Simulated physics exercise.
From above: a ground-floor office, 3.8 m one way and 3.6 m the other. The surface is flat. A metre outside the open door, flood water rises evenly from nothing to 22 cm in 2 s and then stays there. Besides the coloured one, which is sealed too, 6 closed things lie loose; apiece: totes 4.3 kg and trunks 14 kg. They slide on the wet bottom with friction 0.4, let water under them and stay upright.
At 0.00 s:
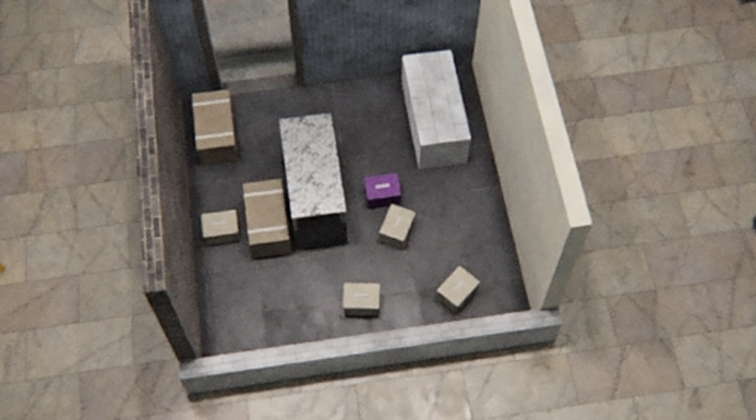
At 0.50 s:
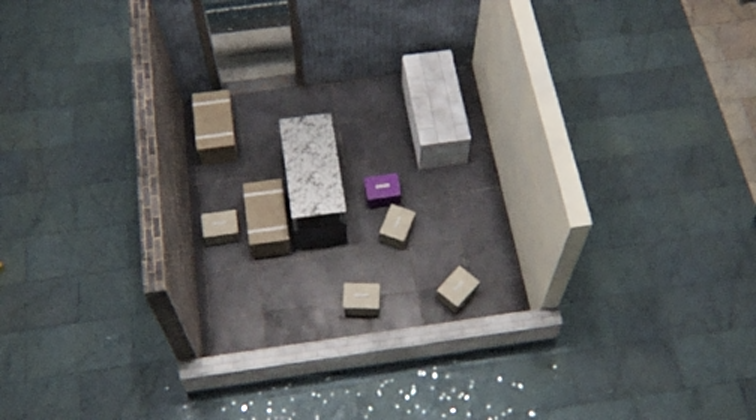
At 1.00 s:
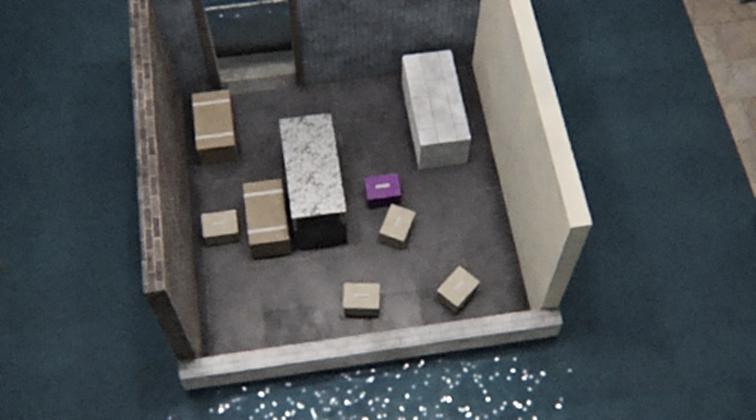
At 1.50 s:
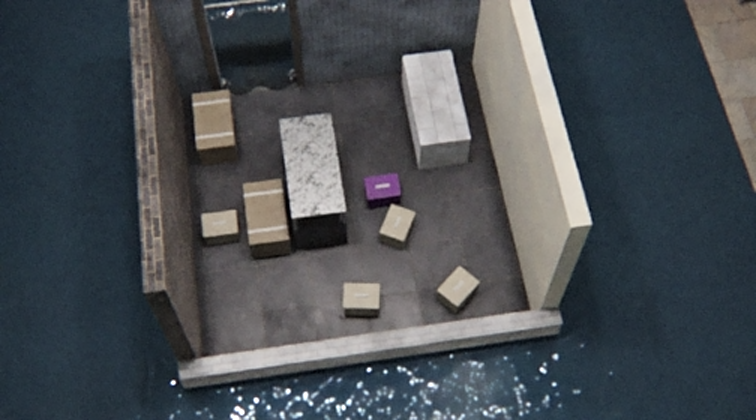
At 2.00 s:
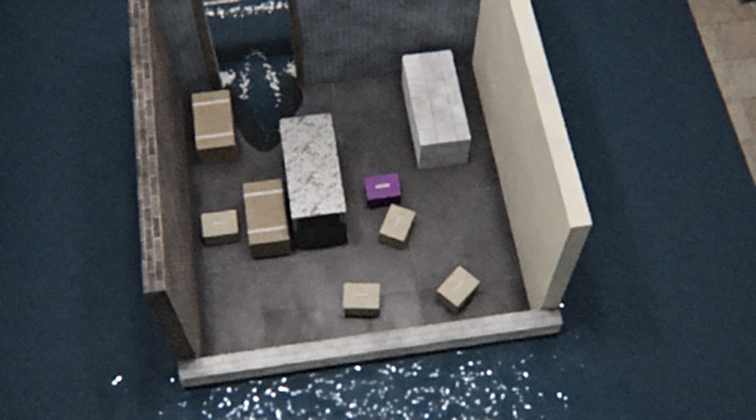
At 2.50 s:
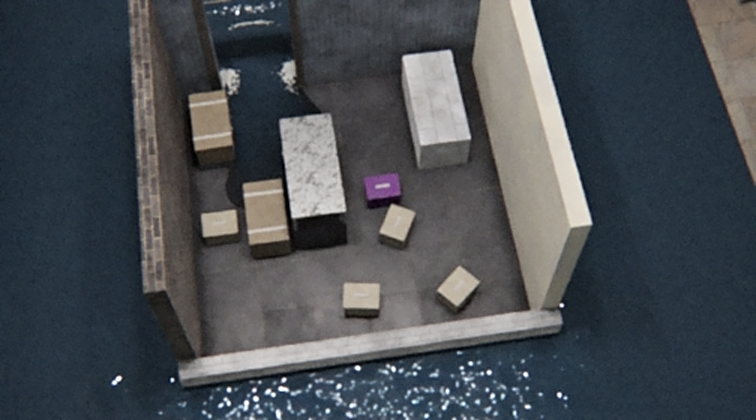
Dark water spreads over the paved ground around a small roofless room with a grey floor, seen steadily from high above. Inside, a purple box sits right of a speckled counter, with two larger brown boxes to the left, four small tan ones scattered about, and a pale cabinet at upper right. Water surrounds the walls, glinting in front, then pours through the back doorway and spreads between the brown boxes and counter, while the boxes barely move.
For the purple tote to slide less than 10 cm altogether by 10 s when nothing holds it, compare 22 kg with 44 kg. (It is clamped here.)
I expect that the smaller load will do.
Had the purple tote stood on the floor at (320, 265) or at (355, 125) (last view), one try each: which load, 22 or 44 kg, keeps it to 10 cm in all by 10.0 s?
In turn: The smaller is enough; either load holds.
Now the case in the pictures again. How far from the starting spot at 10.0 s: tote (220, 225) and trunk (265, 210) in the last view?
In turn: 150 cm, 200 cm.
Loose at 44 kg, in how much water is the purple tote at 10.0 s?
About 8 cm.
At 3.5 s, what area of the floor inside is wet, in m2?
Roughly 5.5 m2.
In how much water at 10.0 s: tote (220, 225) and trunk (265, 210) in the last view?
Roughly 6 and 10 cm.
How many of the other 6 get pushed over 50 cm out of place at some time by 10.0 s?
5 of them.
After 3.5 s the purple tote would be 0 cm from its start with 22 kg and 0 cm from its start with 44 kg; 1 cm of water round it then.
After 4.5 s the purple tote would be 0 cm from its start with 22 kg and 0 cm from its start with 44 kg; 2 cm of water round it then.
After 7.0 s the purple tote would be 1 cm from its start with 22 kg and 0 cm from its start with 44 kg; 5 cm of water round it then.
After 10.0 s the purple tote would be 1 cm from its start with 22 kg and 0 cm from its start with 44 kg; 8 cm of water round it then.
